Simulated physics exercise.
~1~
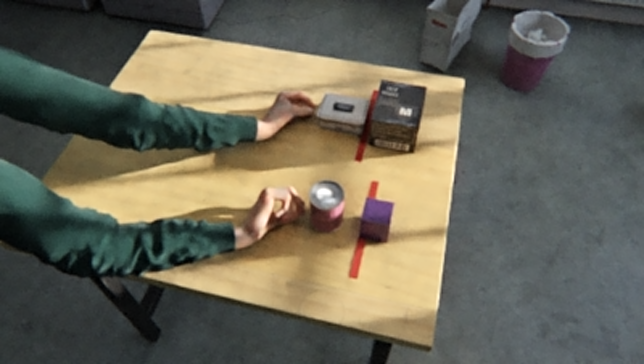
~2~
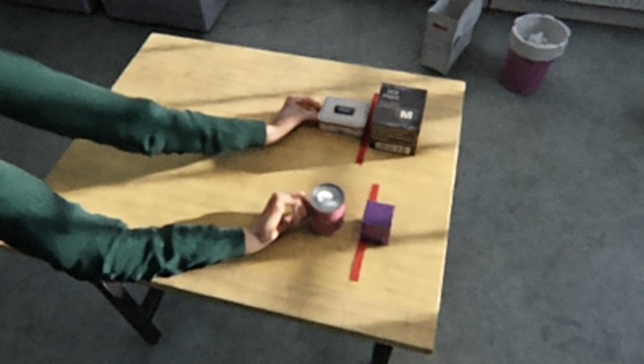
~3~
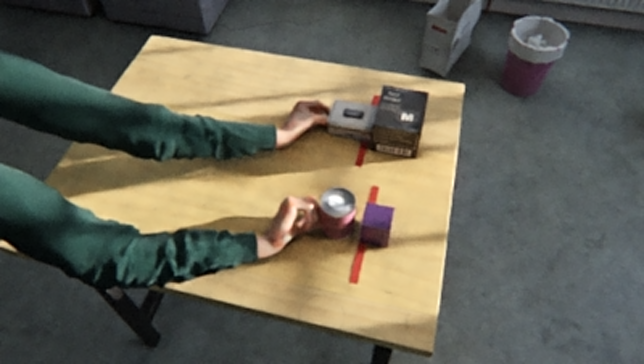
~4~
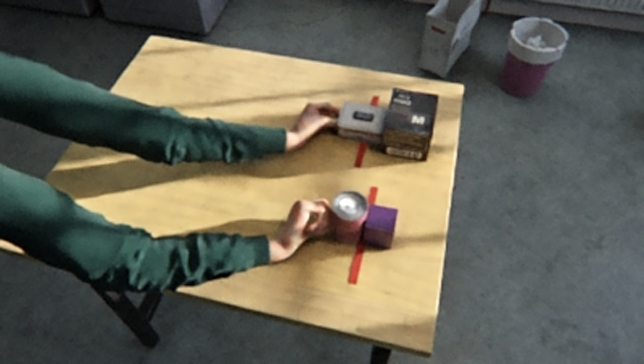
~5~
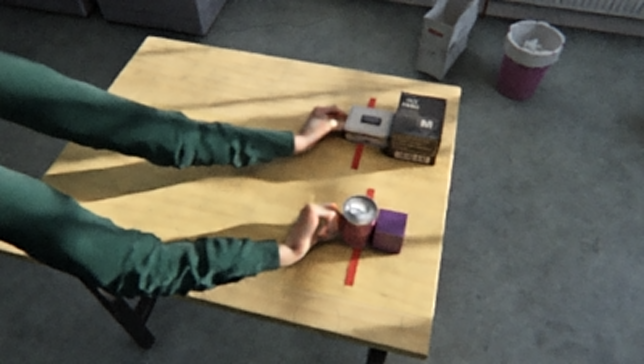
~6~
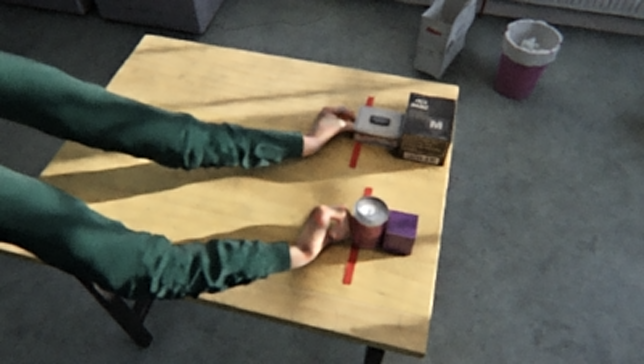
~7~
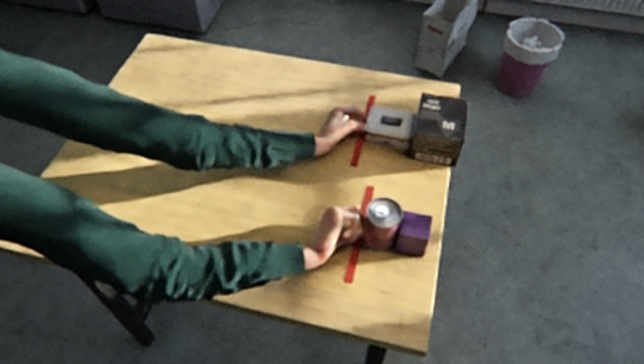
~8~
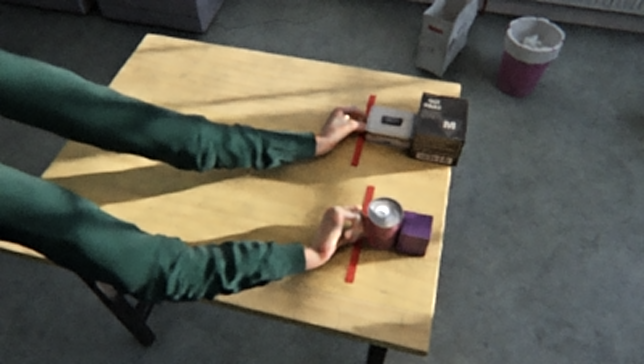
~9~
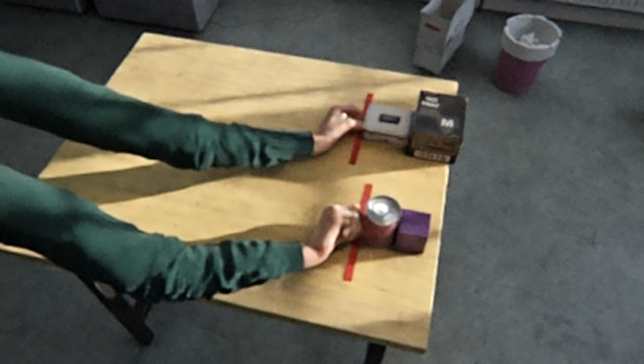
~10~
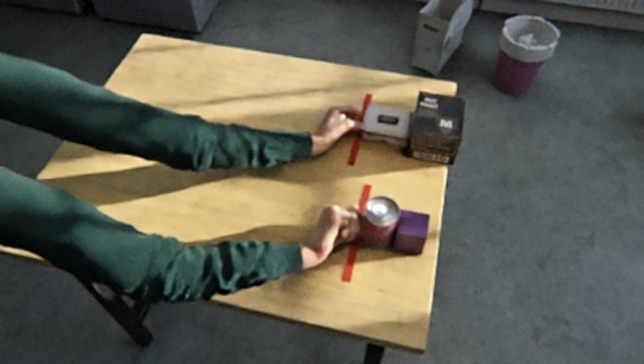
On a wooden table, two hands push a case and tin, sliding black and purple boxes right.
